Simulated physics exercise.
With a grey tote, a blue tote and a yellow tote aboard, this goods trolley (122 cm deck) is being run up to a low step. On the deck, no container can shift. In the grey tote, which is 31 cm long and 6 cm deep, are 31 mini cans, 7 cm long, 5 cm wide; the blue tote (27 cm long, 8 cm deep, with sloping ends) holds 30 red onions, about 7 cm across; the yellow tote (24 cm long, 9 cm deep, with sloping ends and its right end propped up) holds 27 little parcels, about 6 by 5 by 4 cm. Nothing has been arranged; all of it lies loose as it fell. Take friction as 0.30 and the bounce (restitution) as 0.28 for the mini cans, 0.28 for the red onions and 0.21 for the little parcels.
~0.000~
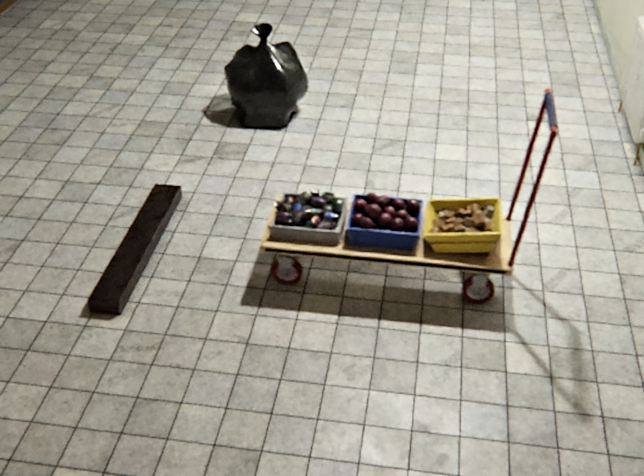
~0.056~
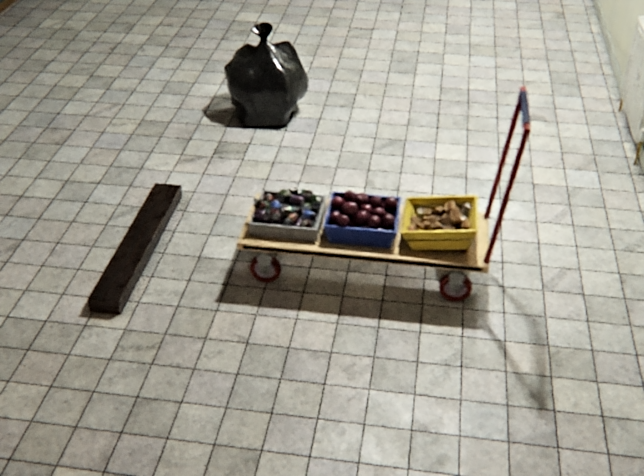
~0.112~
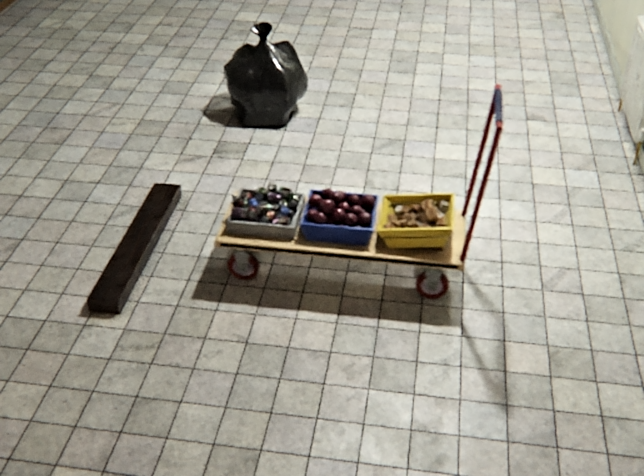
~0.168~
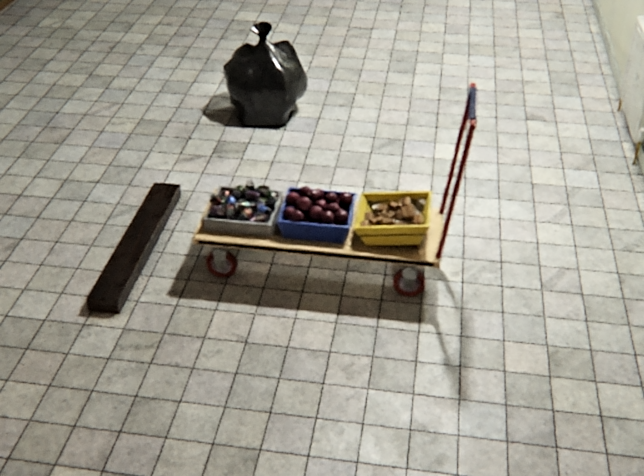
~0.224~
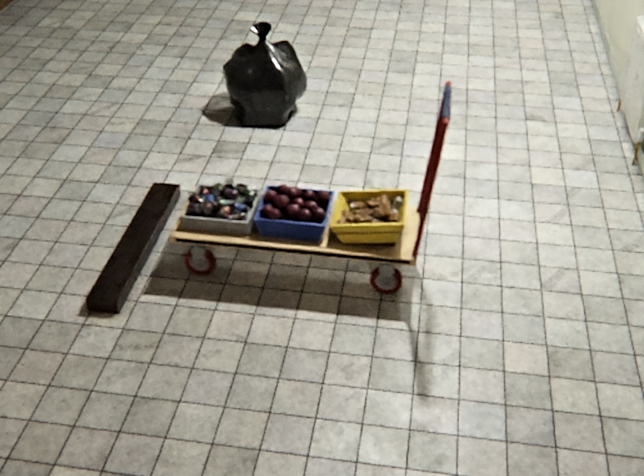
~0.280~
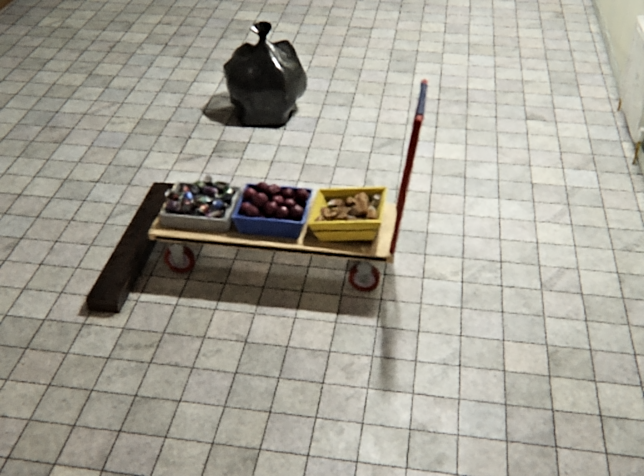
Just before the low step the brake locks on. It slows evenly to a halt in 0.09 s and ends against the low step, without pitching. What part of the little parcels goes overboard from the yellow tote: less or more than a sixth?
The yellow tote loses fewer than one in six of its little parcels.
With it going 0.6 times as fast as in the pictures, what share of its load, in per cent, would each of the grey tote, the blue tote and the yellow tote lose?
Grey tote 10, blue tote 0, yellow tote 0 per cent.
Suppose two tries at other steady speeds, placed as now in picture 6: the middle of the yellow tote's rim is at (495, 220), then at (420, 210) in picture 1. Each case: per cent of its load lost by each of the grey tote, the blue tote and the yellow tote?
For the grey tote it's 40 % and then 10 %, for the blue tote 30 % and then 0 %, and for the yellow tote 10 % and then 0 %.
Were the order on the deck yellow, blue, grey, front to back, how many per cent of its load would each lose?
In that arrangement the grey tote sheds 10 per cent of its load, the blue tote 10 per cent, and the yellow tote 0 per cent.
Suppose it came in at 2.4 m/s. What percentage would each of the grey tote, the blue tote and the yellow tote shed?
Grey tote 40 %, blue tote 30 %, yellow tote 0 %.
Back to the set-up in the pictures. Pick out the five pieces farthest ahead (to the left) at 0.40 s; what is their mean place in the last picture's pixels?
Their mean place is near (151, 192).
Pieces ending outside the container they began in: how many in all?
In all, roughly 14.
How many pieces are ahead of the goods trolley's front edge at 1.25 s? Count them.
About 8.
After 0.30 s, the brake bites.
After 0.40 s, 1 of 31 out of the grey tote, 0 of 30 out of the blue tote and 0 of 27 out of the yellow tote.
After 0.52 s, 4 of 31 out of the grey tote, 4 of 30 out of the blue tote and 0 of 27 out of the yellow tote.
After 0.75 s, 8 of 31 out of the grey tote, 5 of 30 out of the blue tote and 1 of 27 out of the yellow tote.
Outcome (at 1.25 s), 8 of 31 out of the grey tote, 5 of 30 out of the blue tote and 1 of 27 out of the yellow tote. Asked share, 1 of 27, 4 per cent.
